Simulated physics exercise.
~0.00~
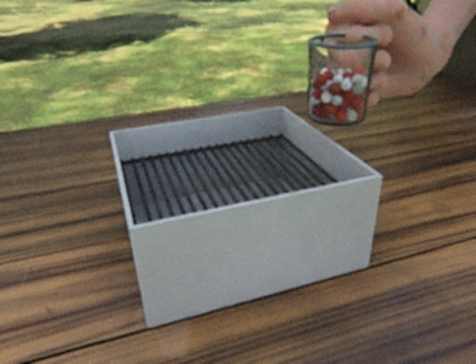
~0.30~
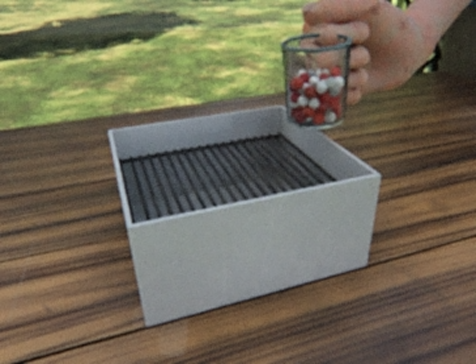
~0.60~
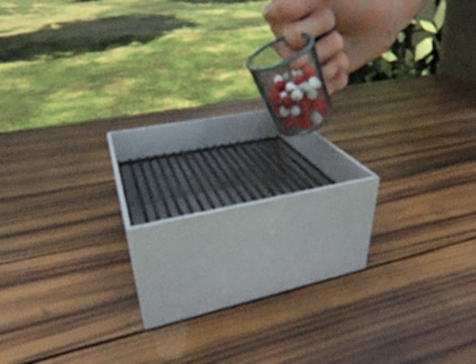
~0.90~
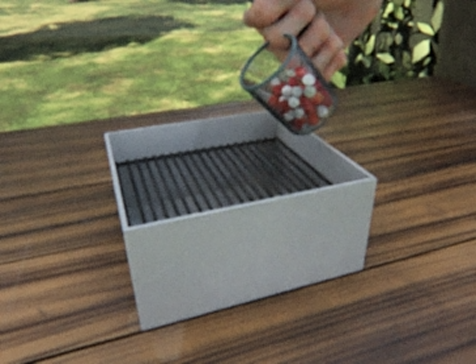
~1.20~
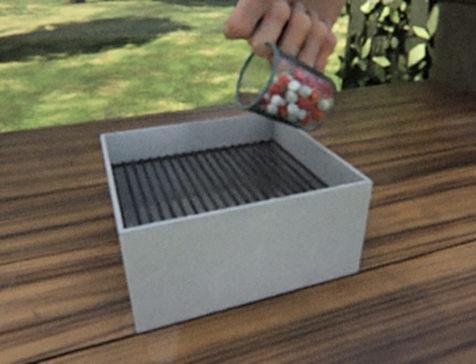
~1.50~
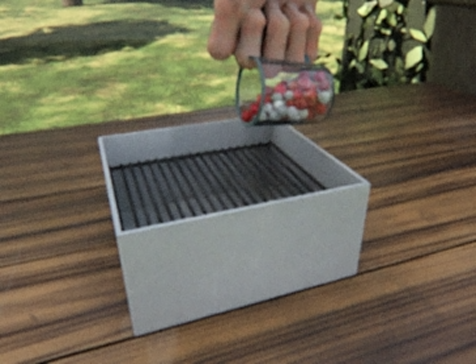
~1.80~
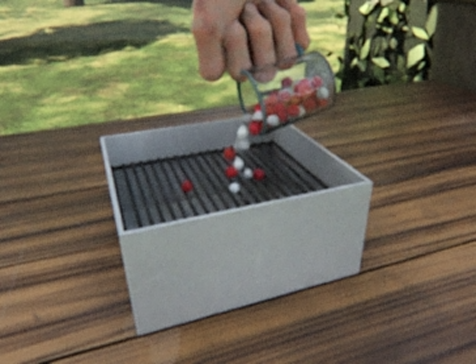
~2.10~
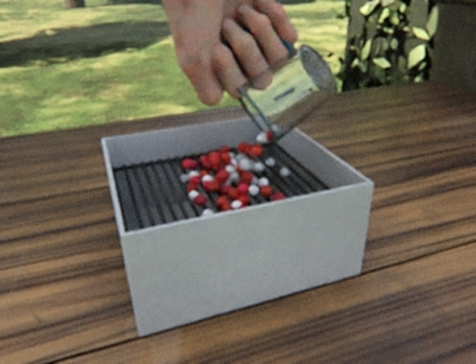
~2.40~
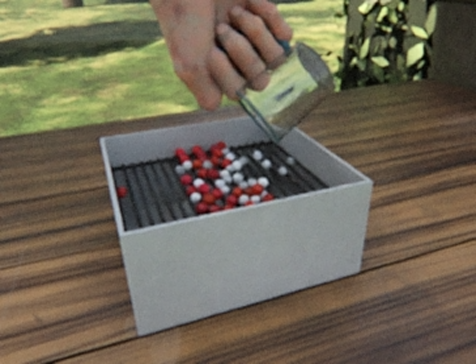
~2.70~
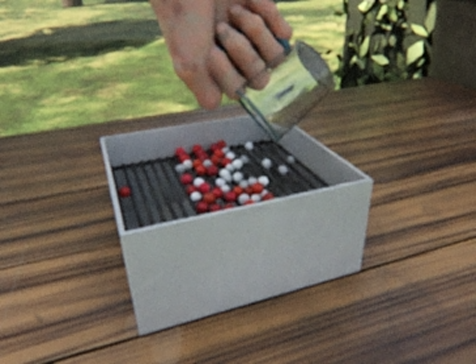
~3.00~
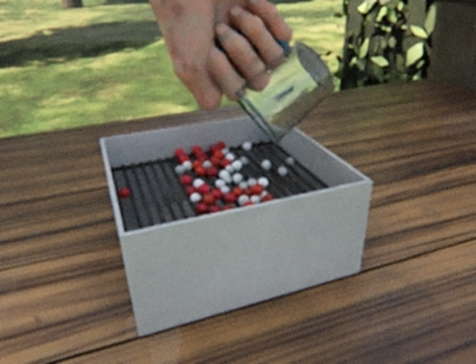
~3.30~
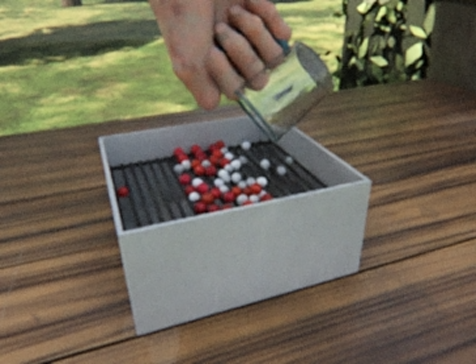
A hand moved a clear cup of red and white beads left over a pale box with a dark rack, then tipped it until they all spilled out, and the beads stayed scattered on top of the rack while the emptied cup hung above.
